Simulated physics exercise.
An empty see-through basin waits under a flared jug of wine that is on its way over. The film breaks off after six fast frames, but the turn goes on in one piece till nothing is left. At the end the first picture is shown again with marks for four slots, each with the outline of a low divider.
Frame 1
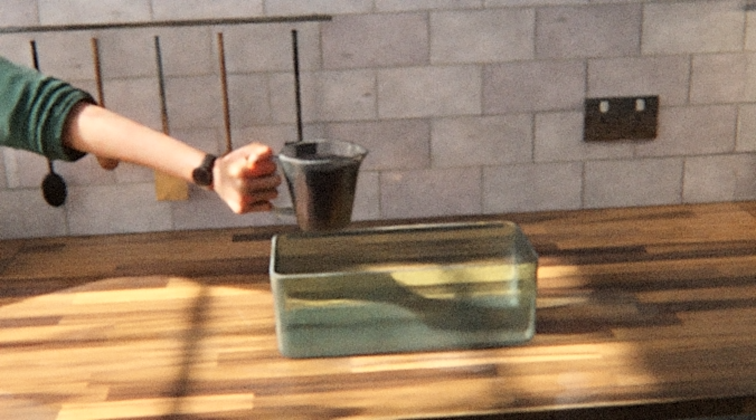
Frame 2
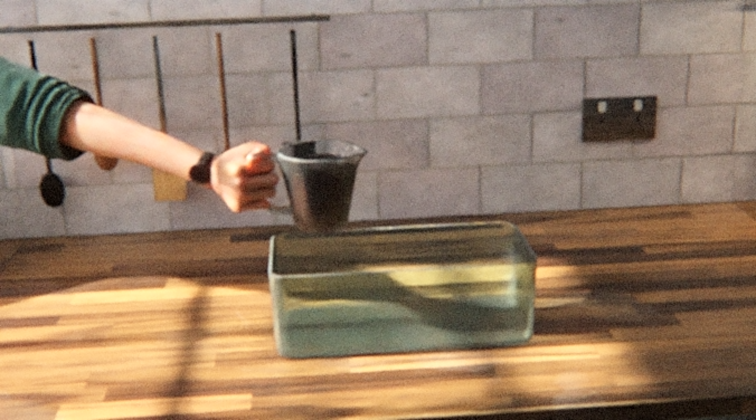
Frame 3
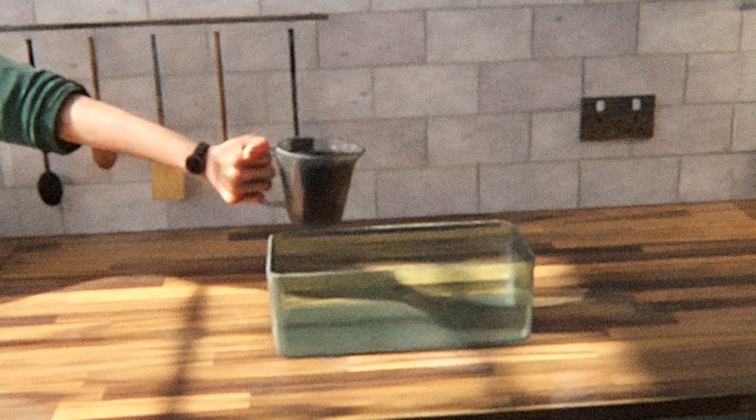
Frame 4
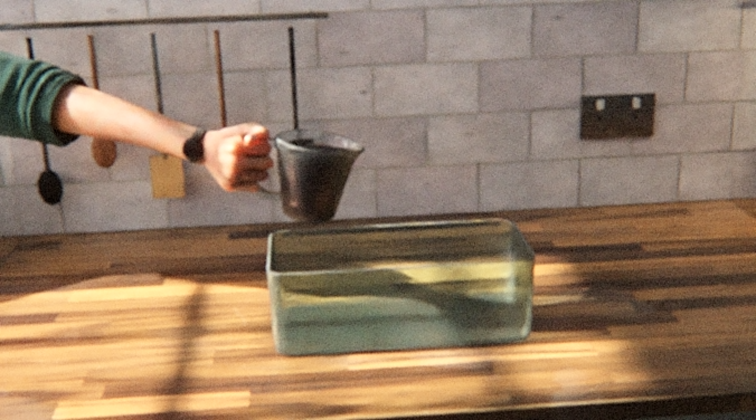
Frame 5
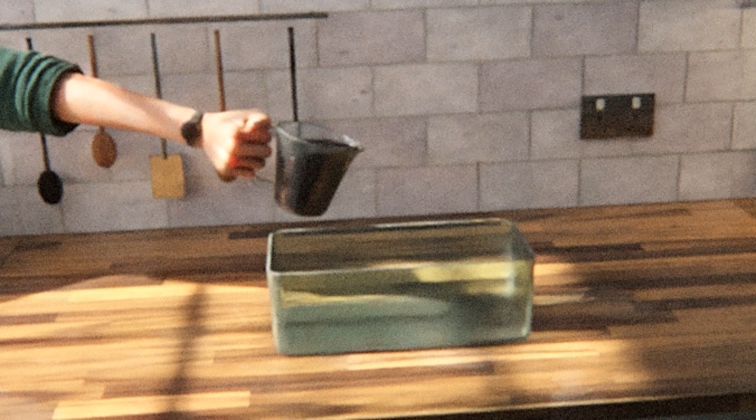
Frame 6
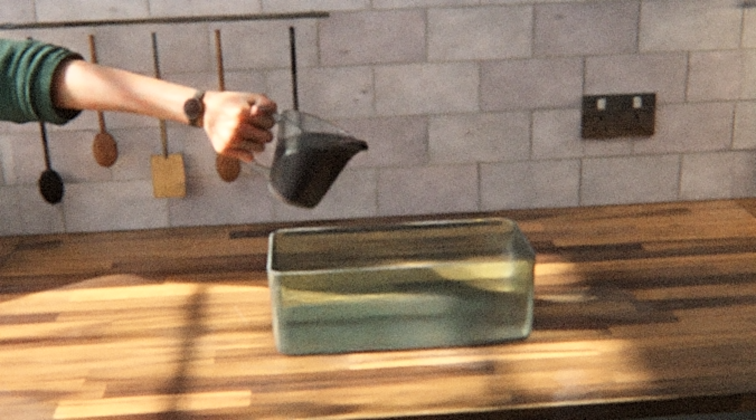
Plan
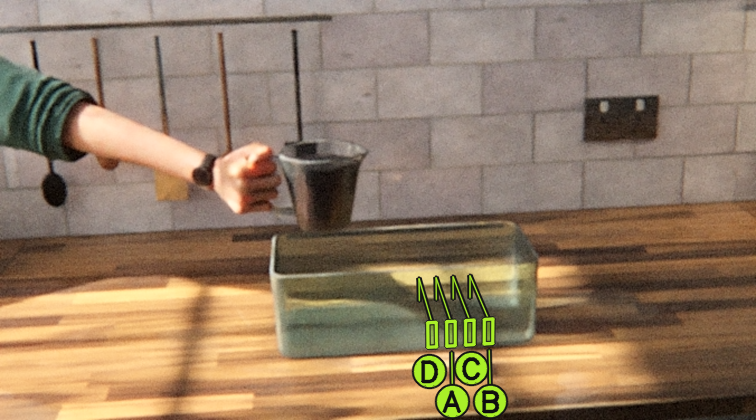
A hand in a green sleeve with a dark wristwatch holds a flared, see-through jug of dark liquid above a clear, greenish rectangular basin on a sunlit wooden counter. Seen from the front and slightly above, utensils hang from a rail at left and a black socket sits at right on grey tiles. The jug starts upright, then tilts steadily rightward until the dark liquid reaches its lip, while the view stays nearly still.
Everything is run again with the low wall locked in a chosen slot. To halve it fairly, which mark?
A works best here.
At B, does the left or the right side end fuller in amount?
More ends on the left.
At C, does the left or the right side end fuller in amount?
The left side.
On the marked copy, A at (451, 352); B at (489, 350); C at (470, 351); D at (432, 353).
With A, about 40 % ends left of the wall and 58 % right of it.
With B, about 89 % ends left of the wall and 8 % right of it; 3 % is lost outside.
With C, about 91 % ends left of the wall and 6 % right of it; 3 % is lost outside.
With D, about 10 % ends left of the wall and 88 % right of it.
